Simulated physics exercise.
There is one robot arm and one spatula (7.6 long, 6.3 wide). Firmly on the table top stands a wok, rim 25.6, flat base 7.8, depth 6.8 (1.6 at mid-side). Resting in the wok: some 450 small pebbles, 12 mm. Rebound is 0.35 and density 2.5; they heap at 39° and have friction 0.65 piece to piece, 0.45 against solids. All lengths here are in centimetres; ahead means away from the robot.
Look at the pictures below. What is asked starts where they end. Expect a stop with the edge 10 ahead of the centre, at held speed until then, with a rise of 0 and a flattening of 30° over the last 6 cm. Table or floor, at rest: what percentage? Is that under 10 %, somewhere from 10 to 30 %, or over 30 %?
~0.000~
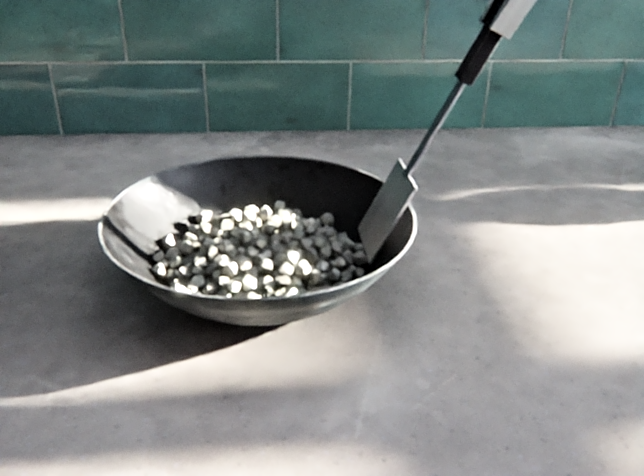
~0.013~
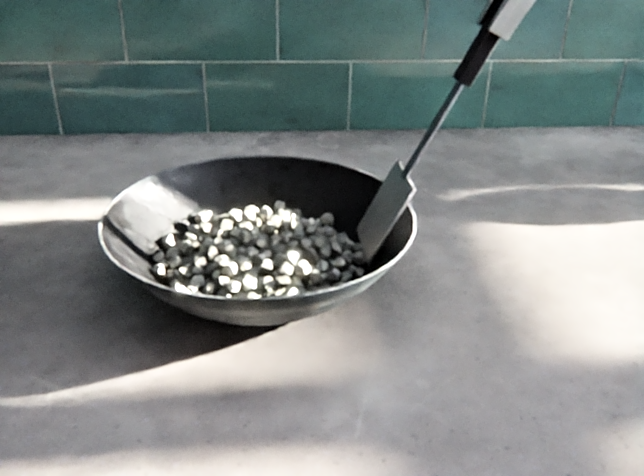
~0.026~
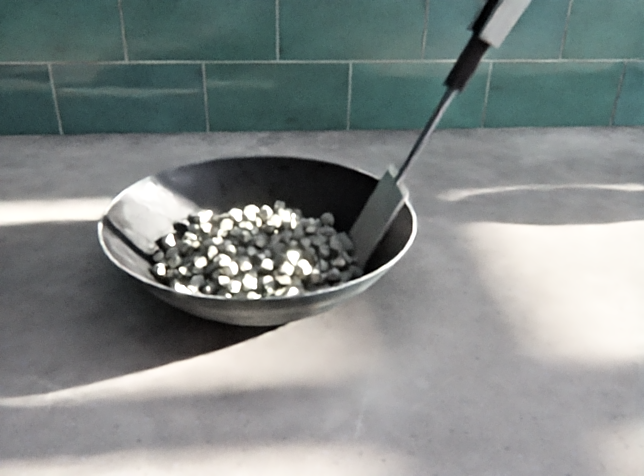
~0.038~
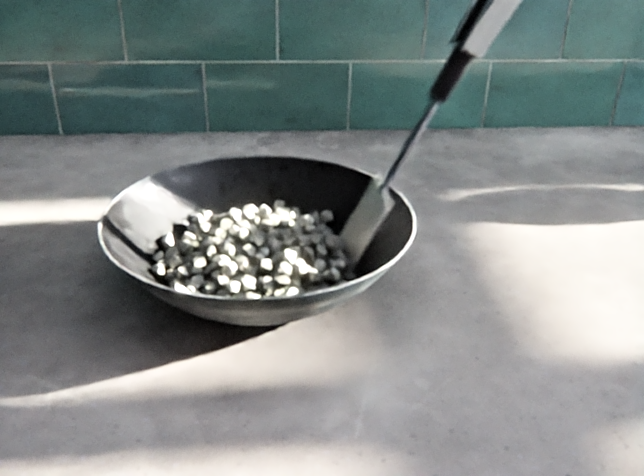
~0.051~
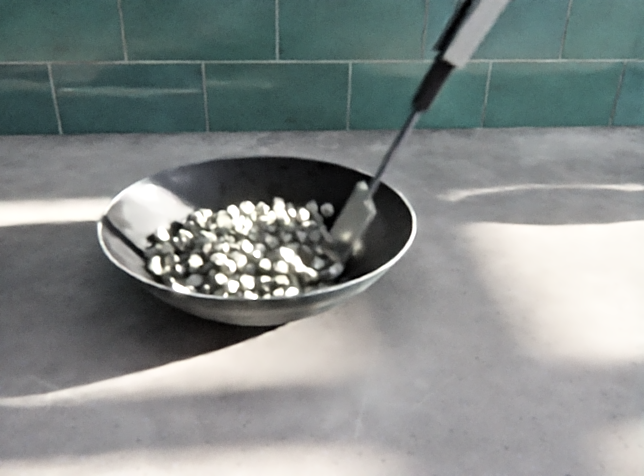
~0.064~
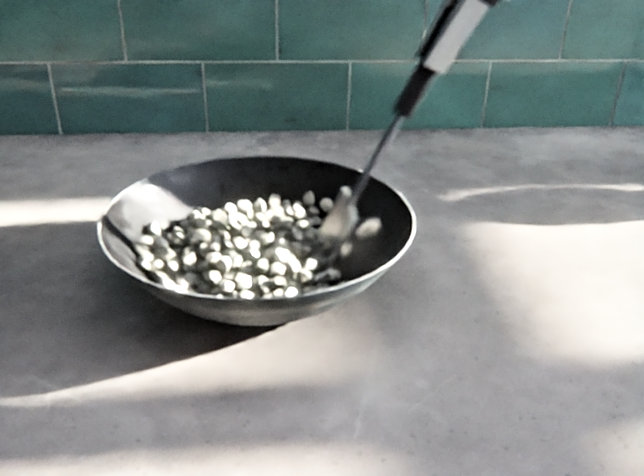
It is over 30 %.
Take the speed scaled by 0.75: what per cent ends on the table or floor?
35 %.
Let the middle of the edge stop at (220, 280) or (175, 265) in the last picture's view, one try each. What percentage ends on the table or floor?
Respectively about 5 and 20 percent end on the table or floor.
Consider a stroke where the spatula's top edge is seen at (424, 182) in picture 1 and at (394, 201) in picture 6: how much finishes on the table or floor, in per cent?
Off the vessel, on the table or floor: Some 25 percent.
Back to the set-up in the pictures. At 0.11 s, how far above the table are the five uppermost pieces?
Roughly 9 cm above the table.
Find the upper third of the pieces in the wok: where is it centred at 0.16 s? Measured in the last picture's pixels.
I'd put it somewhere near (160, 222).
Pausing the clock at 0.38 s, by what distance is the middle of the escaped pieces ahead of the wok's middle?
20 cm.
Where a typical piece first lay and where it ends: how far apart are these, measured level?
The answer is about 7 cm.
By 0.11 s, sloping 64°, highest piece 12 above the table; 446 in the wok, 1 on the blade or in flight.
By 0.16 s, sloping 57°, highest piece 16 above the table; 441 in the wok, 6 on the blade or in flight.
By 0.38 s, sloping 34°, highest piece 16 above the table; 258 in the wok, 49 on the table or floor, 140 on the blade or in flight.
By 1.43 s, sloping 34°, highest piece 7 above the table; 258 in the wok, 189 on the table or floor.
Final count, 258 in the wok, 189 on the table or floor. That is 42 % on the table or floor.
